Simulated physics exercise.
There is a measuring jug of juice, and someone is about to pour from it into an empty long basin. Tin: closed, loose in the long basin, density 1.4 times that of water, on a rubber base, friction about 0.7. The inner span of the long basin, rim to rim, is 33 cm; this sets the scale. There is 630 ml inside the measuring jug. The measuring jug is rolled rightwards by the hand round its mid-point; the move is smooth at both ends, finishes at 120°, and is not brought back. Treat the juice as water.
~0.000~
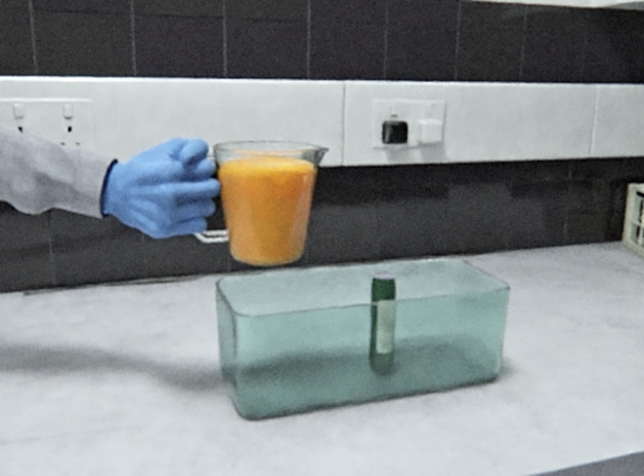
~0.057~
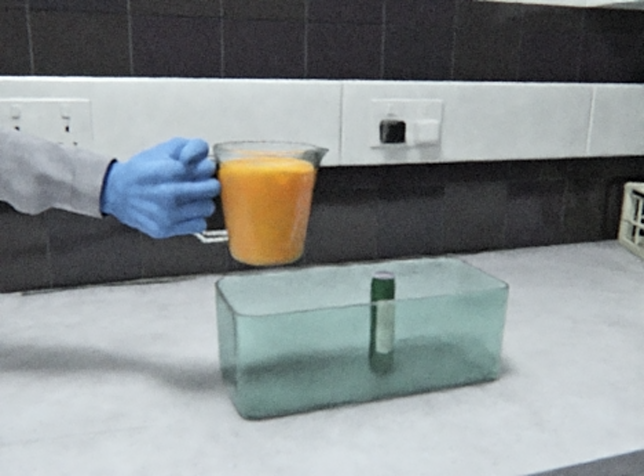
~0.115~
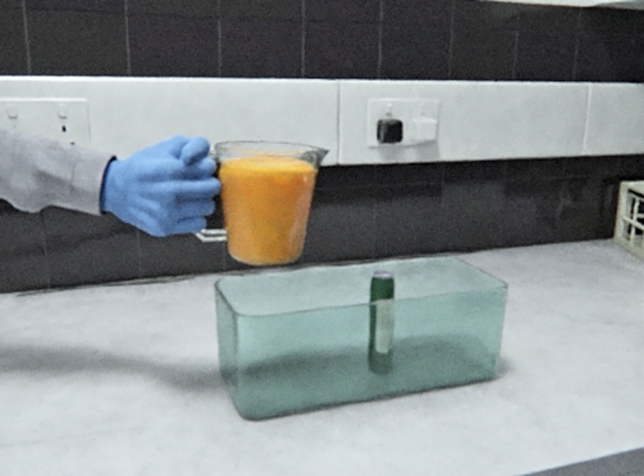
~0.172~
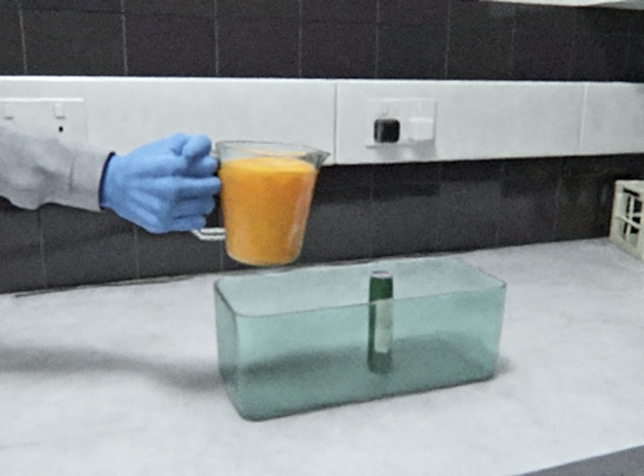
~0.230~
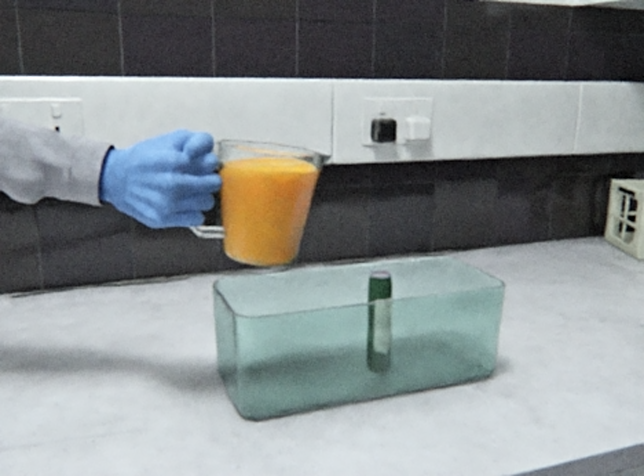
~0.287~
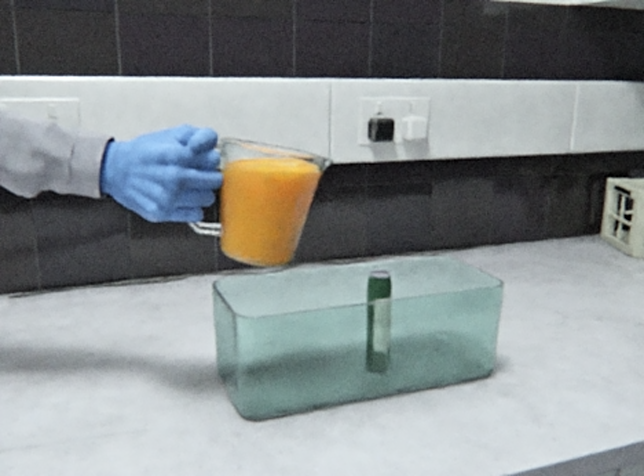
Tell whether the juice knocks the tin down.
It will be floored.
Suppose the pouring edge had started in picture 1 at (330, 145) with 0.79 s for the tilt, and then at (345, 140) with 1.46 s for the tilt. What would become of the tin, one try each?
Try 1: Still standing; try 2: Tipped over.
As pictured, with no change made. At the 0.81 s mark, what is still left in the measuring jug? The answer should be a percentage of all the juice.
About 72 per cent.
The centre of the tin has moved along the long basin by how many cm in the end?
7.0 cm.
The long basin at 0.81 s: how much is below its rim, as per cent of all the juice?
10 %, roughly.
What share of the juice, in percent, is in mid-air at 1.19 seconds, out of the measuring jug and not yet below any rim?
Close to 7 in every hundred parts.
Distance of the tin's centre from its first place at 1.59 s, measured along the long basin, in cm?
Near 7 cm of travel.
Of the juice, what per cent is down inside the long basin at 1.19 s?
82 %, more or less.
Then, 0.81 s in, the tilt is 66° and 73 per cent is still to pour; the tin stands where it began.
Then, 1.19 s in, the tilt is 106° and 11 per cent is still to pour; the tin leans 13°.
Then, 1.59 s in, the tilt is 120° and 0 per cent is still to pour; the tin lies on its side.
Then, 2.03 s in, the tilt is 120° and 0 per cent is still to pour; the tin lies on its side.
Finally, the tin lies on its side.
